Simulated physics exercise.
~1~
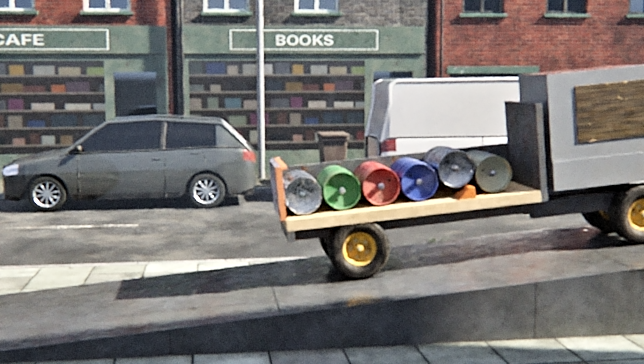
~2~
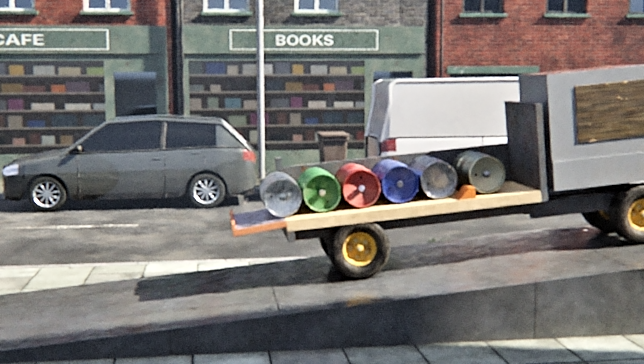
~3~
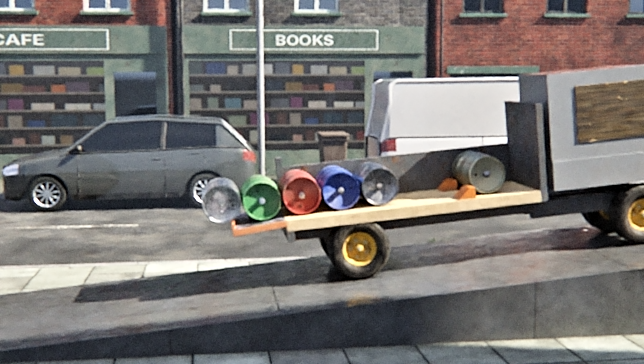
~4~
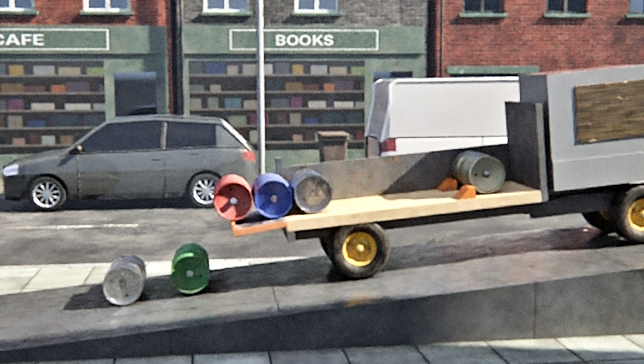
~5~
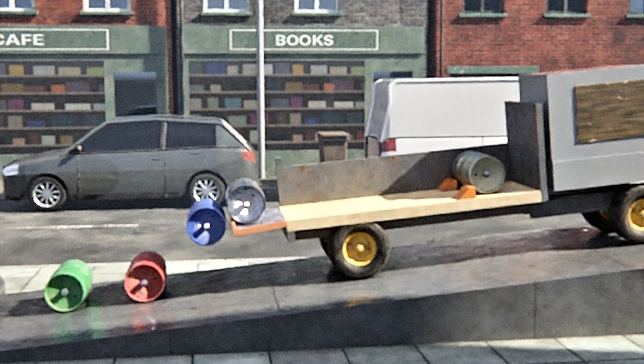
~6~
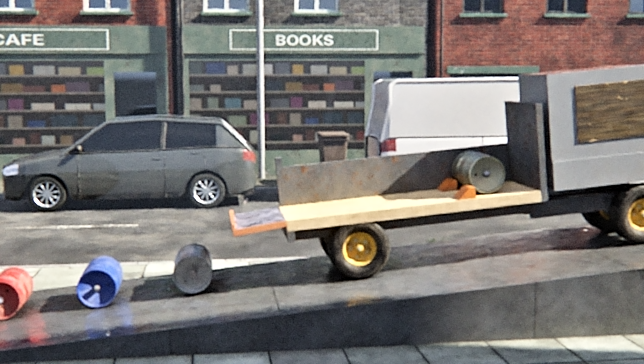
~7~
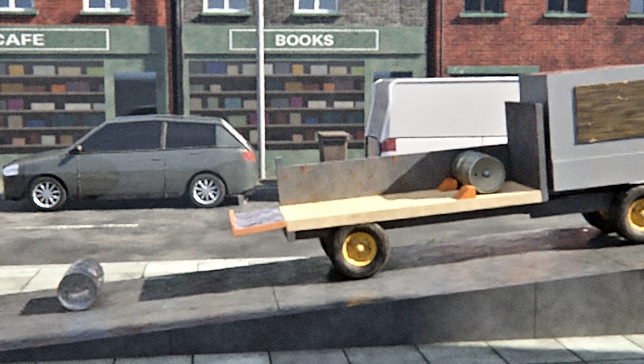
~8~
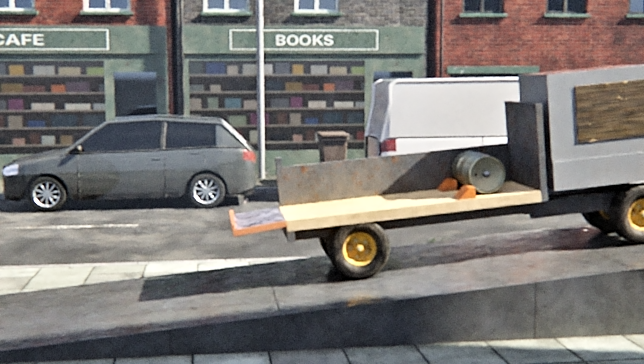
Six metal kegs lie in a row on the open bed of a grey pick-up parked on a slope, seen from the side across a street with a cafe, a bookshop and a dark parked car. The tailgate at the left drops, and the row starts rolling left. A grey keg goes off first, then the green, red and blue ones and another grey one, each dropping to the road and rolling away down the slope out of view at left. One keg stays on the bed, held behind an orange chock.
